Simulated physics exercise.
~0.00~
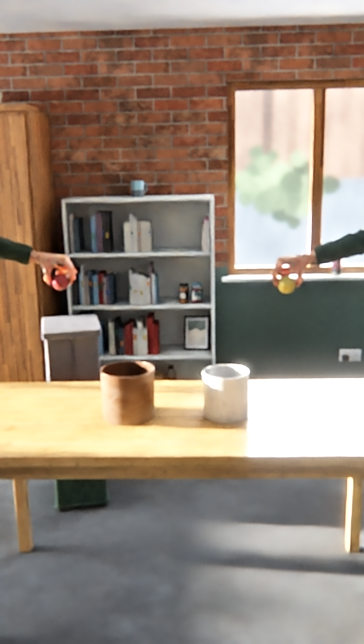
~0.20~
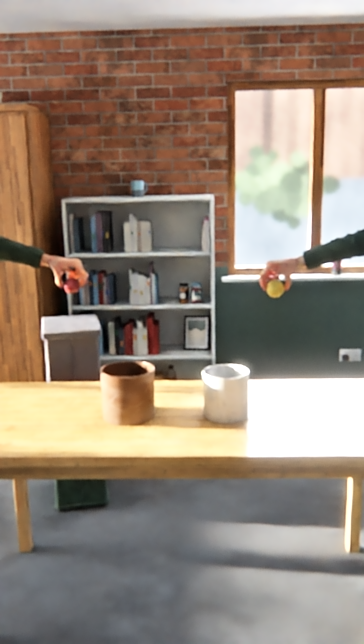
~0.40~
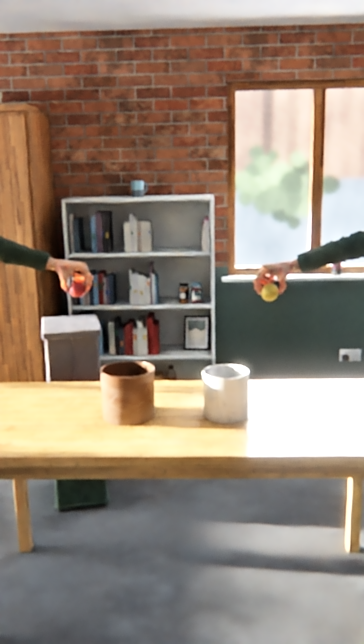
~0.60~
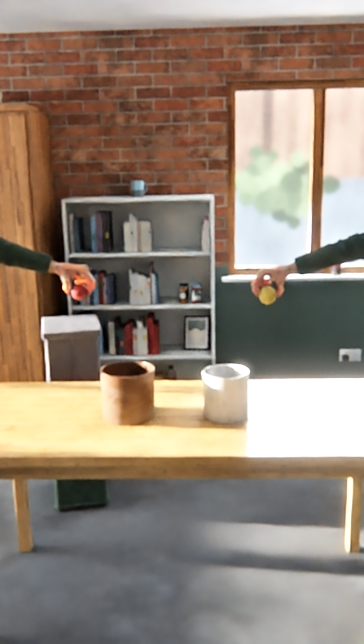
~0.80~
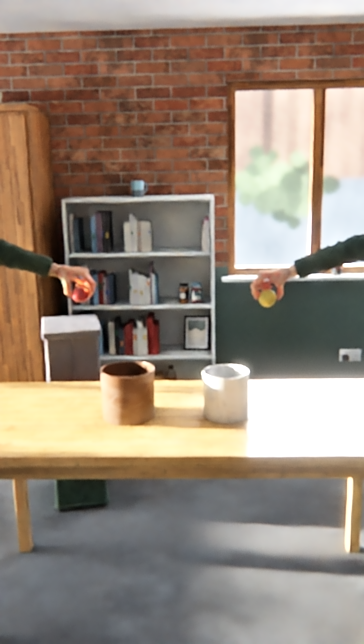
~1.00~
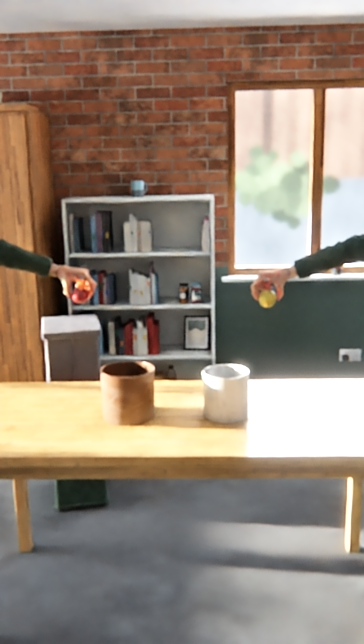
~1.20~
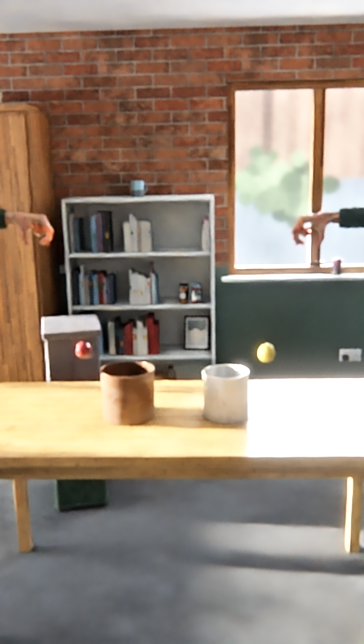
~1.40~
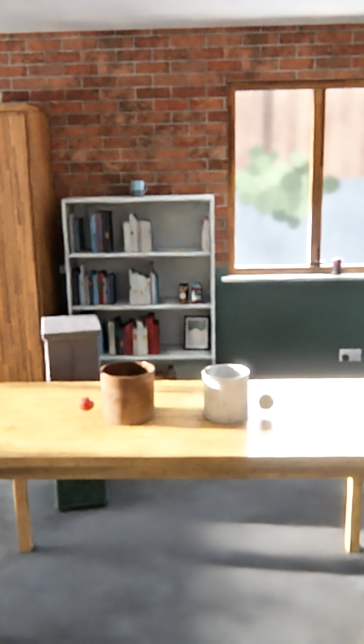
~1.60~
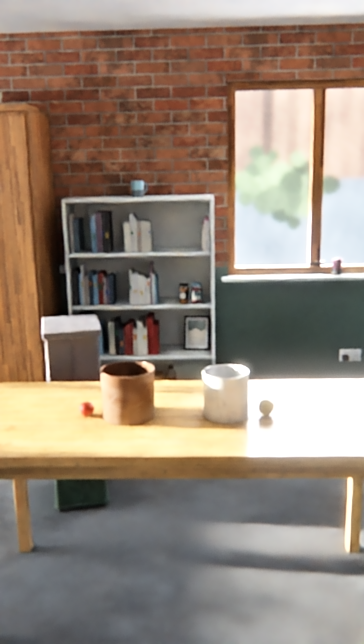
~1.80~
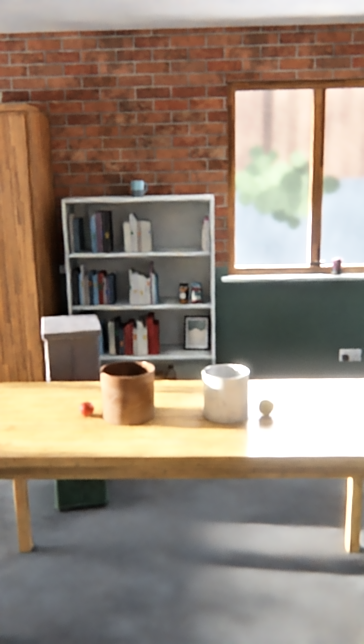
Two hands drop a red tomato and a lemon, which both miss the containers and rest on the table.
